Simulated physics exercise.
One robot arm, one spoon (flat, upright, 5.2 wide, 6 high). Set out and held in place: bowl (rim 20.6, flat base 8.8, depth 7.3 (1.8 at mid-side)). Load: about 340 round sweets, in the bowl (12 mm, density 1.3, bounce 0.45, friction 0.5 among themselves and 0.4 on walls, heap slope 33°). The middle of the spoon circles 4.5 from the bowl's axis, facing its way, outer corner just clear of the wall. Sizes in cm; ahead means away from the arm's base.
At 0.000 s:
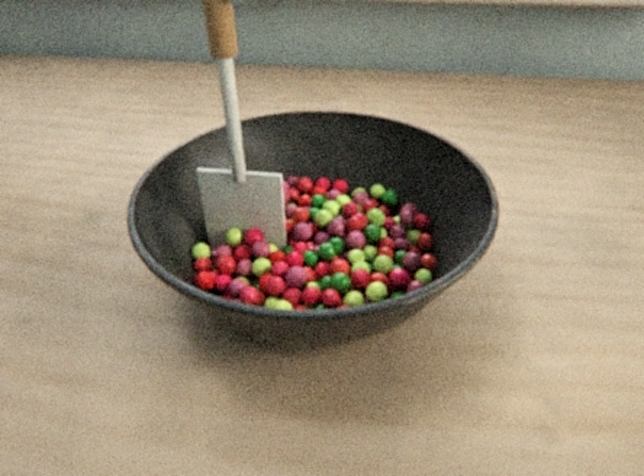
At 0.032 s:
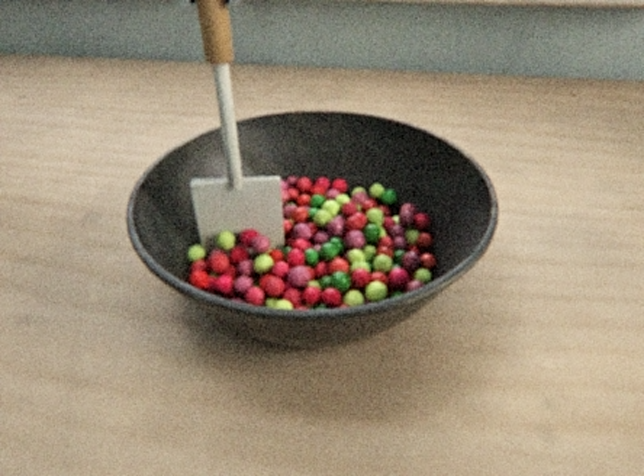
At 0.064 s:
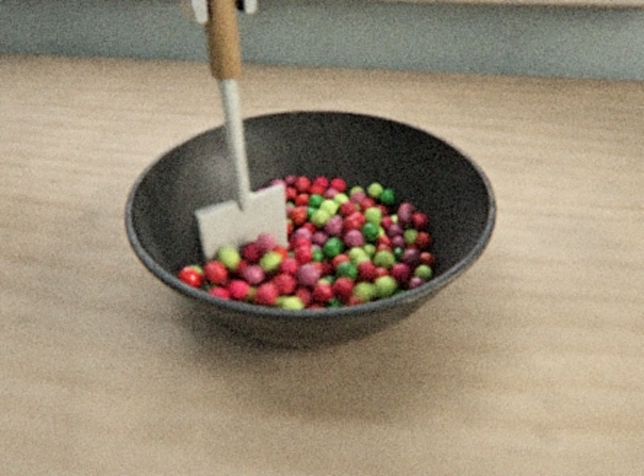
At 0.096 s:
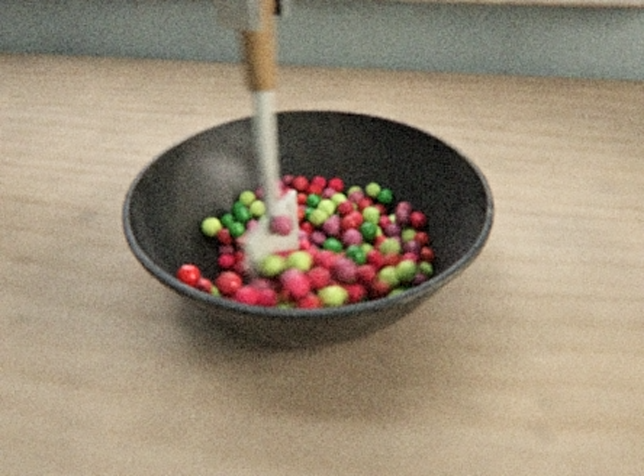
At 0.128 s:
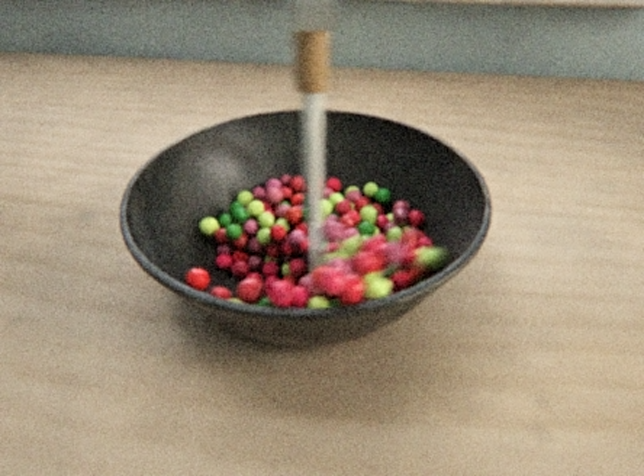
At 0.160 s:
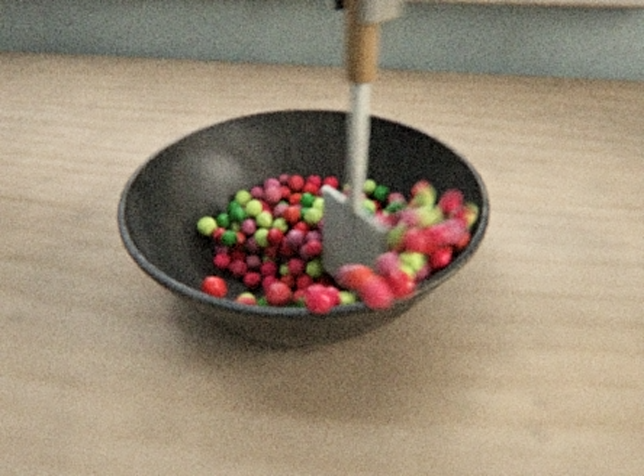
A flat, square-bladed spoon with a wooden handle starts at the left side of a dark bowl of red, green and purple round sweets, barely shifting at first. It then sweeps along the near side to the right, turning as it goes and pushing sweets into a heap against the right wall.
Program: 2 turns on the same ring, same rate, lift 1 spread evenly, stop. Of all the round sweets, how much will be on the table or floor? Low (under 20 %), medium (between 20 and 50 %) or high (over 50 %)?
Share on the table or floor: Medium (between 20 and 50 %).
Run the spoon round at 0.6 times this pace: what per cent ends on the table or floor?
About 10 per cent.
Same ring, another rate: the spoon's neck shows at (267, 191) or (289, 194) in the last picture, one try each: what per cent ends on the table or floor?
About 5 and 10 per cent.
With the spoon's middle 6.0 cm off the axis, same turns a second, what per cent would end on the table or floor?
It would be near 0 per cent.
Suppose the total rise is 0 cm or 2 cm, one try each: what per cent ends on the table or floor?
About 45 and 25 per cent.
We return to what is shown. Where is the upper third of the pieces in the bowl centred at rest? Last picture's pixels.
At about (299, 266).
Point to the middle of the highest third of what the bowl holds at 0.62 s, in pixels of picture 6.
Near (367, 253).
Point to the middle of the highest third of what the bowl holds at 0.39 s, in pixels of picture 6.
Near (193, 213).
By 0.39 s, 2° round, highest piece 12 above the table; 257 in the bowl, 40 on the table or floor, 38 in flight or on the tool.
By 0.62 s, 228° round, highest piece 9 above the table; 236 in the bowl, 93 on the table or floor, 6 in flight or on the tool.
By 0.94 s, 0° round, highest piece 20 above the table; 231 in the bowl, 100 on the table or floor, 4 in flight or on the tool.
By 1.64 s, 0° round, highest piece 8 above the table; 231 in the bowl, 104 on the table or floor.
Final count, 231 in the bowl, 104 on the table or floor. That is 31 % on the table or floor.
